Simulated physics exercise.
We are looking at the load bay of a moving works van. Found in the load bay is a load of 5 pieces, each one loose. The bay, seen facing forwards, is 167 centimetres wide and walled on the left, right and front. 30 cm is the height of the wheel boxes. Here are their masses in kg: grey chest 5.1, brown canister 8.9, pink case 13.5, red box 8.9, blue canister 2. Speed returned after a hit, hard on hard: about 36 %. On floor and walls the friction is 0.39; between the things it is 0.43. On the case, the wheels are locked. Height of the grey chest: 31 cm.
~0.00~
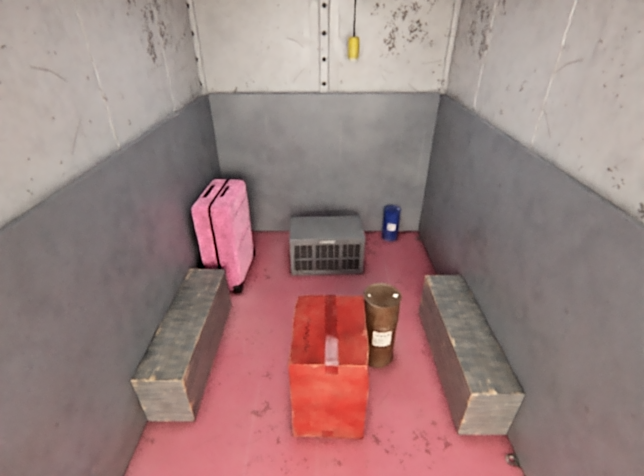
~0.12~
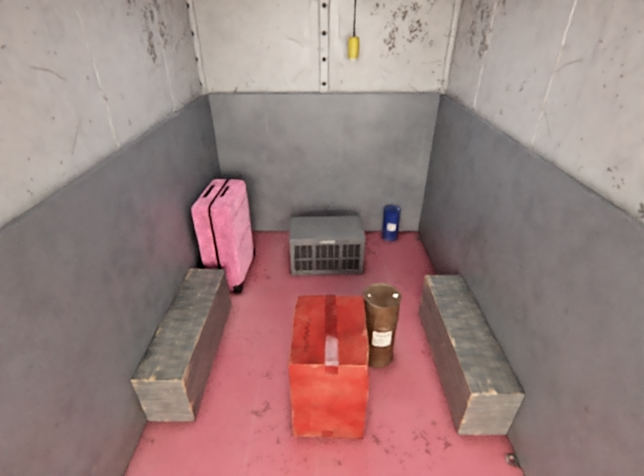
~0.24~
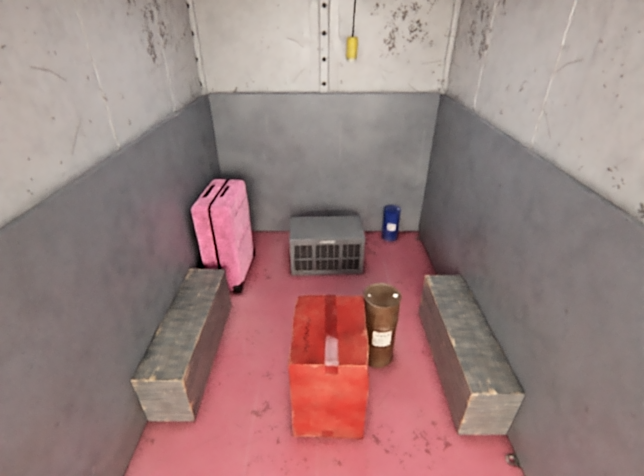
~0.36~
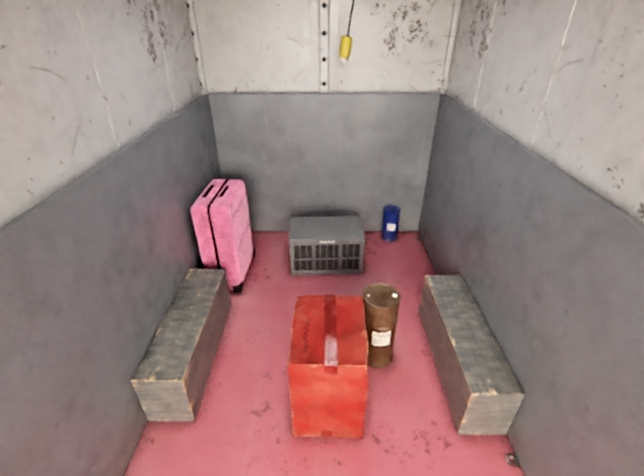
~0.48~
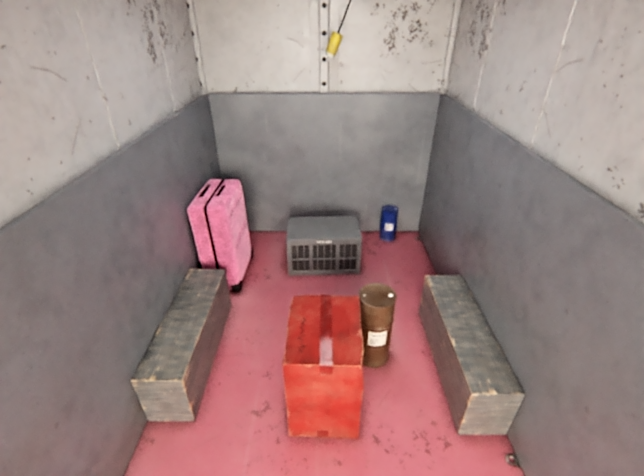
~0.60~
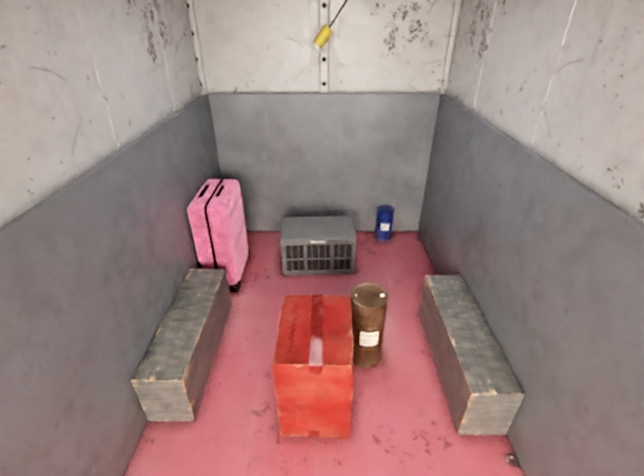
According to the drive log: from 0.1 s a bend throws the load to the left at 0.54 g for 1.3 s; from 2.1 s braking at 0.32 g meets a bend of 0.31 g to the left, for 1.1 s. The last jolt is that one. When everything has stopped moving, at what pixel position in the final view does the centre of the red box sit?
(227, 365).
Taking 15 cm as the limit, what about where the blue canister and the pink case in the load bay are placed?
Here the blue canister moves off, and the pink case is left in place.
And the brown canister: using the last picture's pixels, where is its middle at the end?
Roughly pixel (249, 296).
After 0.90 s, force 0.54 g left; red box moved 25 cm near (274, 364); brown canister moved 26 cm; grey chest moved 26 cm.
After 1.20 s, force 0.43 g left; red box moved 47 cm near (228, 366); blue canister moved 55 cm; brown canister moved 55 cm.
In the end (3.8 s), not toppled but over 15 cm from the start, grey chest, brown canister, red box and blue canister; pink case under 15 cm from the start. At the end, from the last picture's camera, red box near (227, 365).
